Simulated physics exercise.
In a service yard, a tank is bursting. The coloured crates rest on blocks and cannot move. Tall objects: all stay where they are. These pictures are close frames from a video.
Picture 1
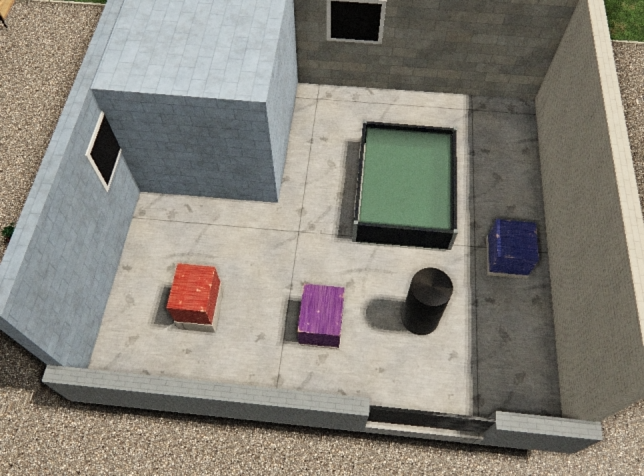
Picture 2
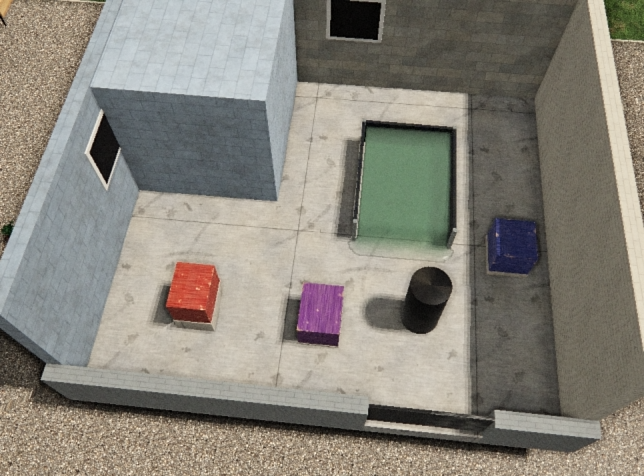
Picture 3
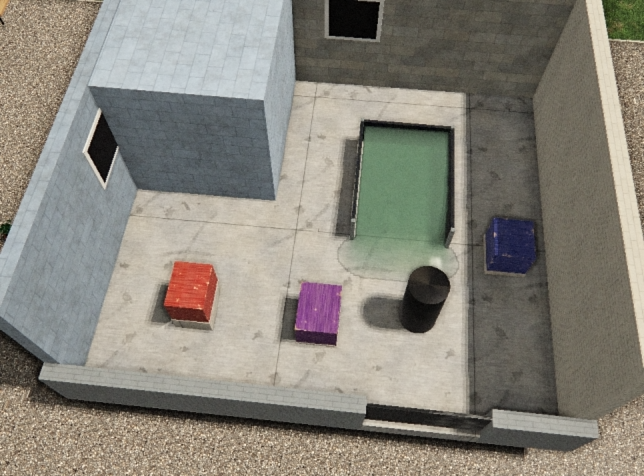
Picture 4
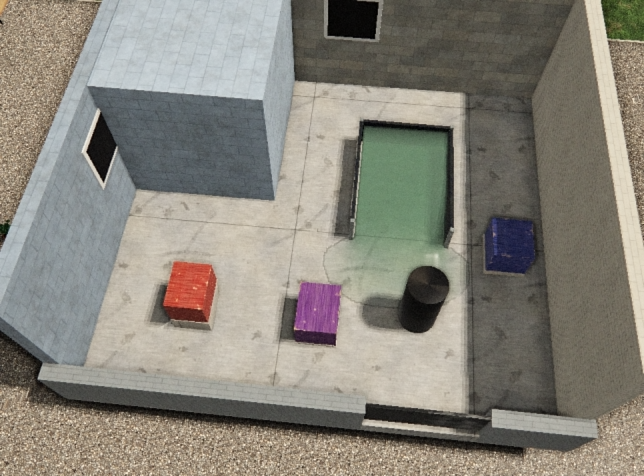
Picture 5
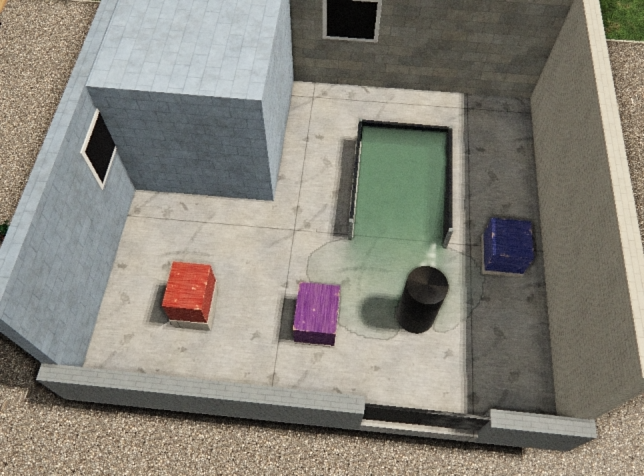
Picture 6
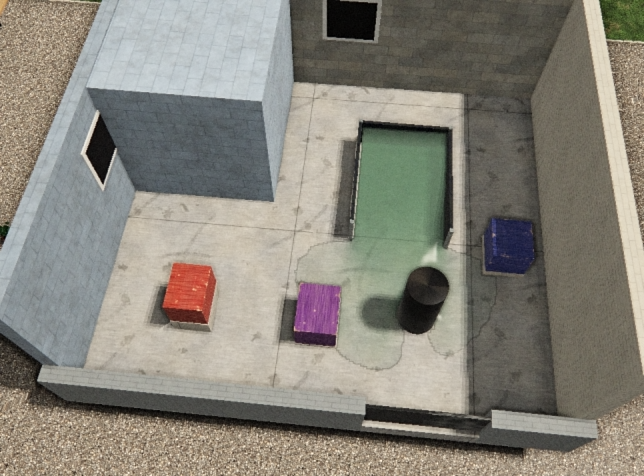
Green water pours from the tank's open near end and spreads around the black cylinder.
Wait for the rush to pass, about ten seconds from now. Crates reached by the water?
Purple crate reached, red crate not reached, blue crate reached.
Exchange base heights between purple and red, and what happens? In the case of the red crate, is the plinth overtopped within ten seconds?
Verdict on the red crate: It gets flooded.
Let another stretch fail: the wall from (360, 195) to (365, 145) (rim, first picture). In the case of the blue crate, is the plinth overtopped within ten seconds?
In that case the blue crate comes through dry.
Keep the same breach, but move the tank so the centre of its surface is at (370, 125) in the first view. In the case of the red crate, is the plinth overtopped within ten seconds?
Red is left alone.
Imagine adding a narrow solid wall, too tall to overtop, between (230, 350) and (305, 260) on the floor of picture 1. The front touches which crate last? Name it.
I'd pick the red crate.
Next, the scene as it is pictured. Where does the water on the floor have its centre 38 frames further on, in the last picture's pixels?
The centre of mass sits at about (355, 293).
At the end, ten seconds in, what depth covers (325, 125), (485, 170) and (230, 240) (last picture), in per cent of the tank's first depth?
The three come to near 0, 4 and 12 per cent respectively.
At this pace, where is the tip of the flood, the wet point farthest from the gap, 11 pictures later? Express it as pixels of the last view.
Somewhere around (174, 390).
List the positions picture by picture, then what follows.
The first picture shows still water in the tank at (407, 177).
In the second picture, water pours out at (402, 236) and has run to (354, 246).
In the third picture, the front is at (344, 257), out from the gap at (400, 237).
In the fourth picture, the front is at (334, 276), out from the gap at (399, 237).
In the fifth picture, the front is at (366, 331), out from the gap at (398, 237).
In the sixth picture, the front is at (368, 362), out from the gap at (398, 238).
A moment on, water covers 20 % of the floor; the purple crate water round its plinth, the red crate not reached, the blue crate water round its plinth.
Next, water covers 35 % of the floor; the purple crate water round its plinth, the red crate water round its plinth, the blue crate water round its plinth.
Then, water covers 55 % of the floor; the purple crate water round its plinth, the red crate water round its plinth, the blue crate water round its plinth.
Later, water covers 70 % of the floor; the purple crate water round its plinth, the red crate water round its plinth, the blue crate water round its plinth.
In the end, water covers 85 % of the floor; the purple crate was topped, the red crate stayed above the water, the blue crate was topped.
